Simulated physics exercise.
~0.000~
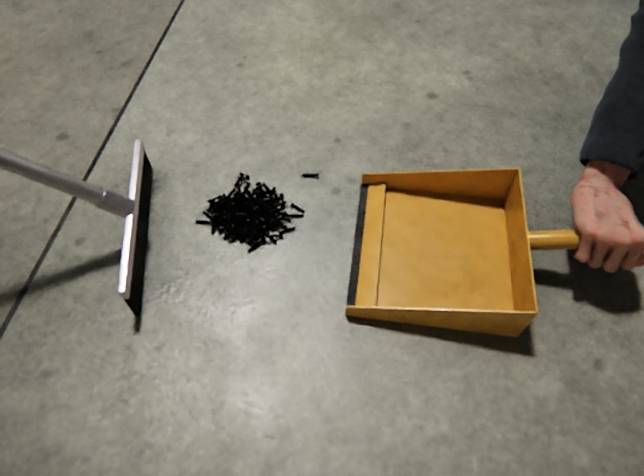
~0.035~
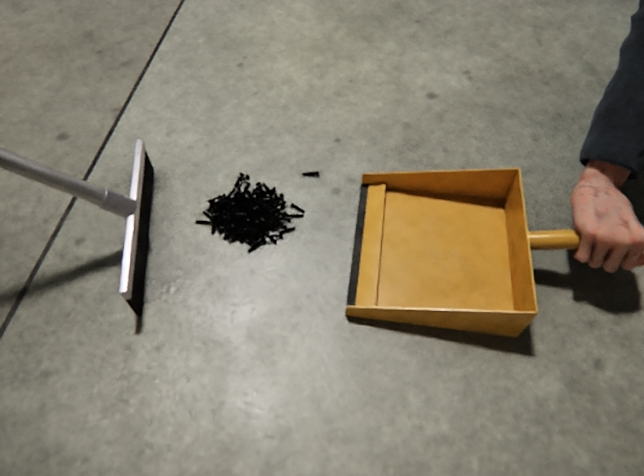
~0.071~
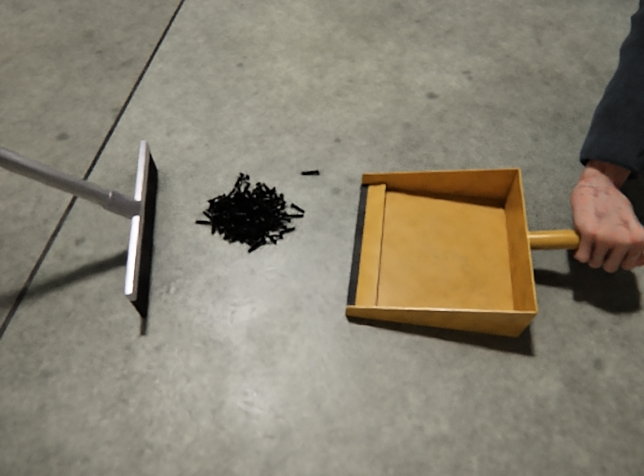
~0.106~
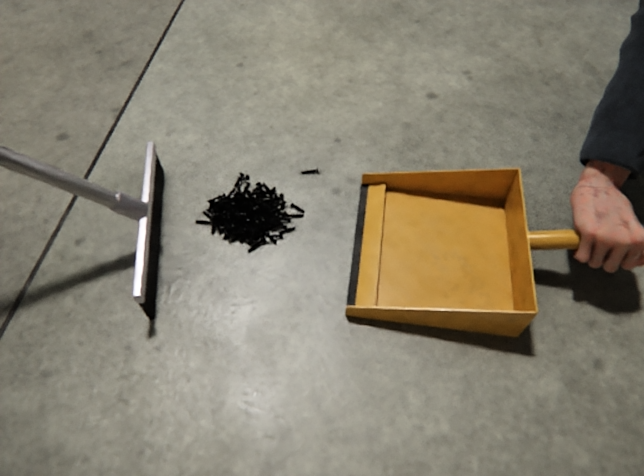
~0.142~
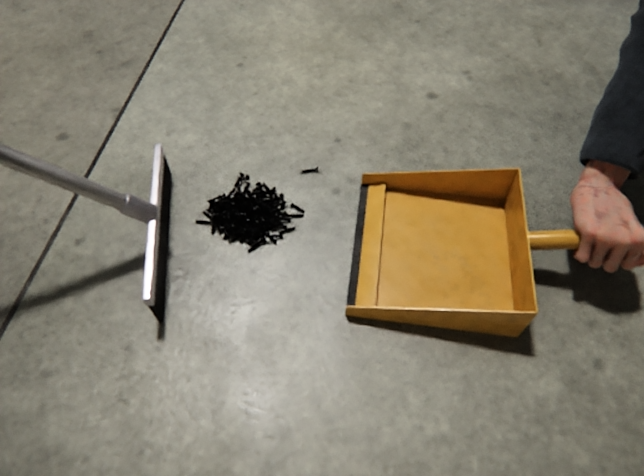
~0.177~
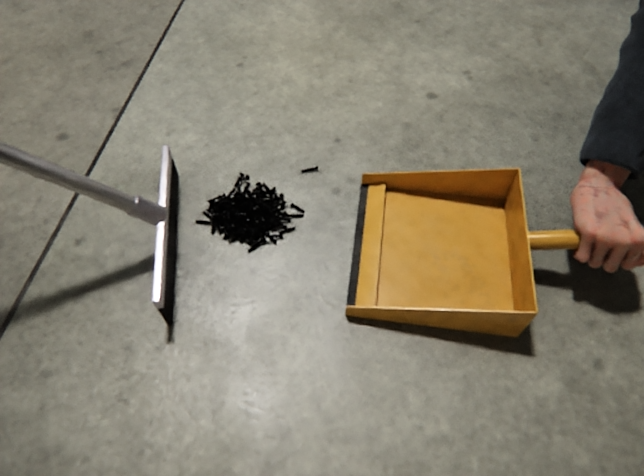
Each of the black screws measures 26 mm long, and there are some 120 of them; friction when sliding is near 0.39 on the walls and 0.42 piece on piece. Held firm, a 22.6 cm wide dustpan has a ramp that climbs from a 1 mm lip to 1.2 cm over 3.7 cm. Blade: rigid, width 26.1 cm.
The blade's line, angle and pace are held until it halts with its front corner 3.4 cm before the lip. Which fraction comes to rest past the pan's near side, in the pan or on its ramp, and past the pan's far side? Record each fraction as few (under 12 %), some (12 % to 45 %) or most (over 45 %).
Recorded: Near side few; pan few; far side few.
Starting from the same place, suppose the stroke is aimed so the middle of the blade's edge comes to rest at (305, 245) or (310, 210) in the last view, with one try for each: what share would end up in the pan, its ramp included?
Some 0 and 0 per cent.
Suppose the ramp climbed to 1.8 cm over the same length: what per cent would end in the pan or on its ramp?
In that case roughly 0 percent.
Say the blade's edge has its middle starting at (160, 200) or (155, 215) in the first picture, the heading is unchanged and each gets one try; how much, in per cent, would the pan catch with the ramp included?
About 0 and 0 per cent.
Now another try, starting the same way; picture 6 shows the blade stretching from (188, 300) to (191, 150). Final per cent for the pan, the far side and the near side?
Pan 10, far 10, near 0.
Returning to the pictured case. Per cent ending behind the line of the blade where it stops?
Roughly 5 per cent of it.
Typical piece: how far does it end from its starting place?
Roughly 10 cm.
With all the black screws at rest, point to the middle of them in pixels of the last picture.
Close to pixel (318, 221).
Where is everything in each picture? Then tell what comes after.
In the first picture, blade from (125, 294) to (140, 147), moved 0.0 cm, 0 of the pieces shifted so far; middle of the pieces at (243, 210); pan at (445, 254).
In the second picture, blade from (126, 295) to (142, 147), moved 0.2 cm, 0 of the pieces shifted so far; middle of the pieces at (243, 210).
In the third picture, blade from (131, 296) to (146, 148), moved 0.9 cm, 1 of the pieces shifted so far; middle of the pieces at (243, 210).
In the fourth picture, blade from (139, 298) to (152, 149), moved 2.0 cm, 1 of the pieces shifted so far; middle of the pieces at (243, 210).
In the fifth picture, blade from (149, 301) to (160, 151), moved 3.3 cm, 1 of the pieces shifted so far; middle of the pieces at (243, 210).
In the sixth picture, blade from (159, 303) to (168, 153), moved 4.6 cm, 1 of the pieces shifted so far; middle of the pieces at (243, 210); pan at (445, 254). The blade's pace is about 0.36 m/s, heading 8 degrees towards the viewer's side.
After 0.44 s, middle of the blade 16 cm from the lip; 0 % over the lip, far side 0 %, near side 0 %.
After 0.61 s, middle of the blade 10 cm from the lip; 0 % over the lip, far side 0 %, near side 0 %.
After 0.91 s, middle of the blade 7 cm from the lip; 0 % over the lip, far side 5 %, near side 0 %.
At rest (1.2 s), near side 0 %, pan 0 %, far side 5 %, in front of the lip or behind the blade 95 %.
